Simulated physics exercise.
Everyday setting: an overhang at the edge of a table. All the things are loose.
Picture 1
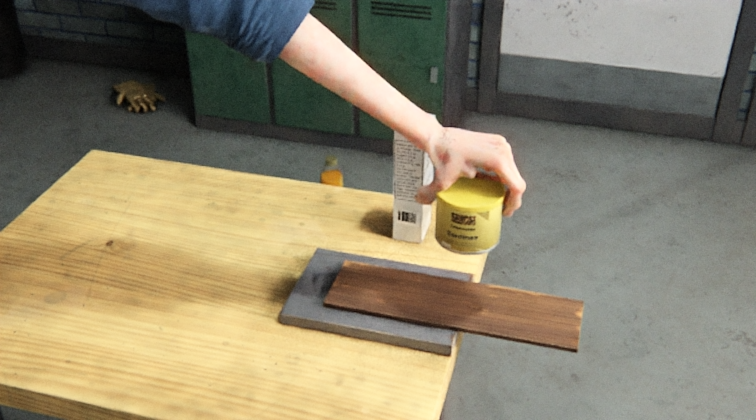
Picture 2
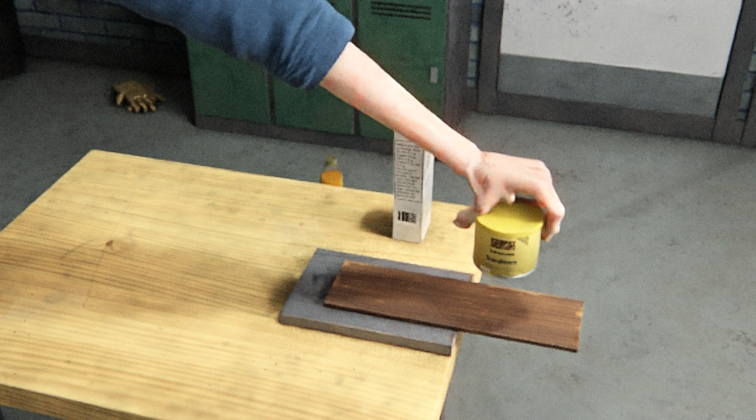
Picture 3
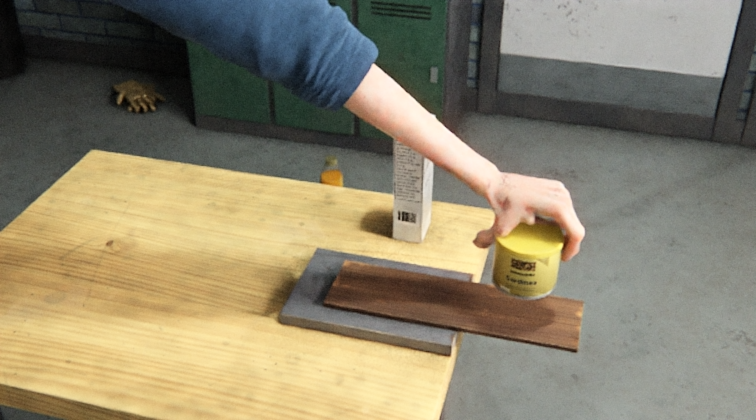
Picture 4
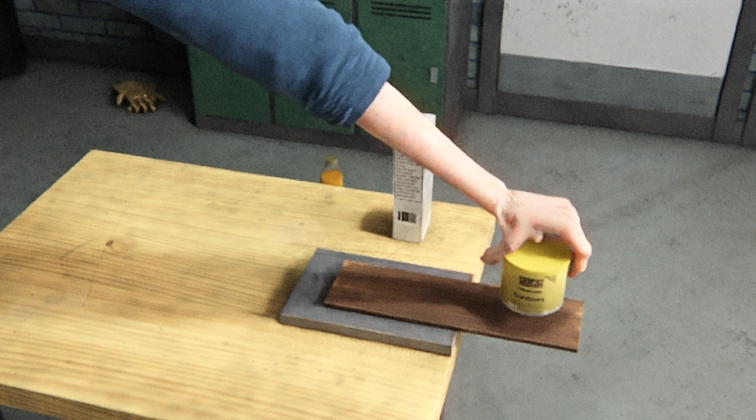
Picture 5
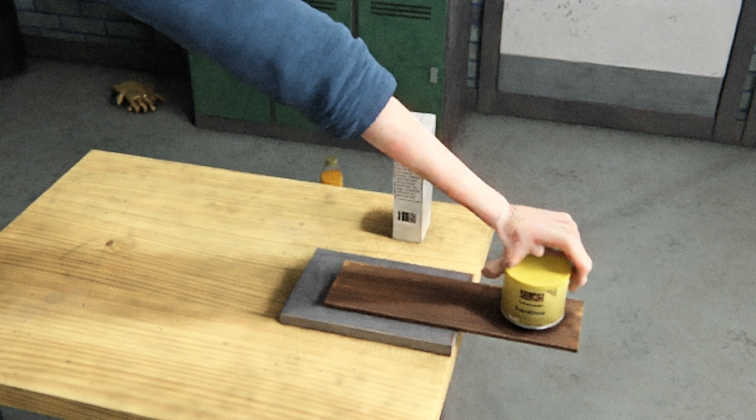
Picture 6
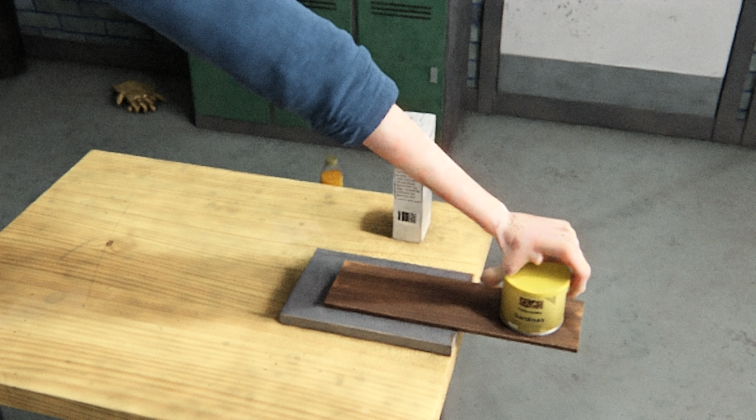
At the edge of a wooden table, a brown plank lies across a grey slab and juts past the tabletop, with a white carton standing behind. A hand carries a yellow tub rightward and down over the plank, then sets it on the overhanging end, fingers still on it.
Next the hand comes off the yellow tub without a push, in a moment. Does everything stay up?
No.
Then, 0.50 s after the last picture, brown plank and yellow tub now down on the floor or falling.
Then, 0.70 s after the last picture, things are still on the move.
By the end, down on the floor or falling, brown plank and yellow tub; the other 2 in place. The plank comes down.
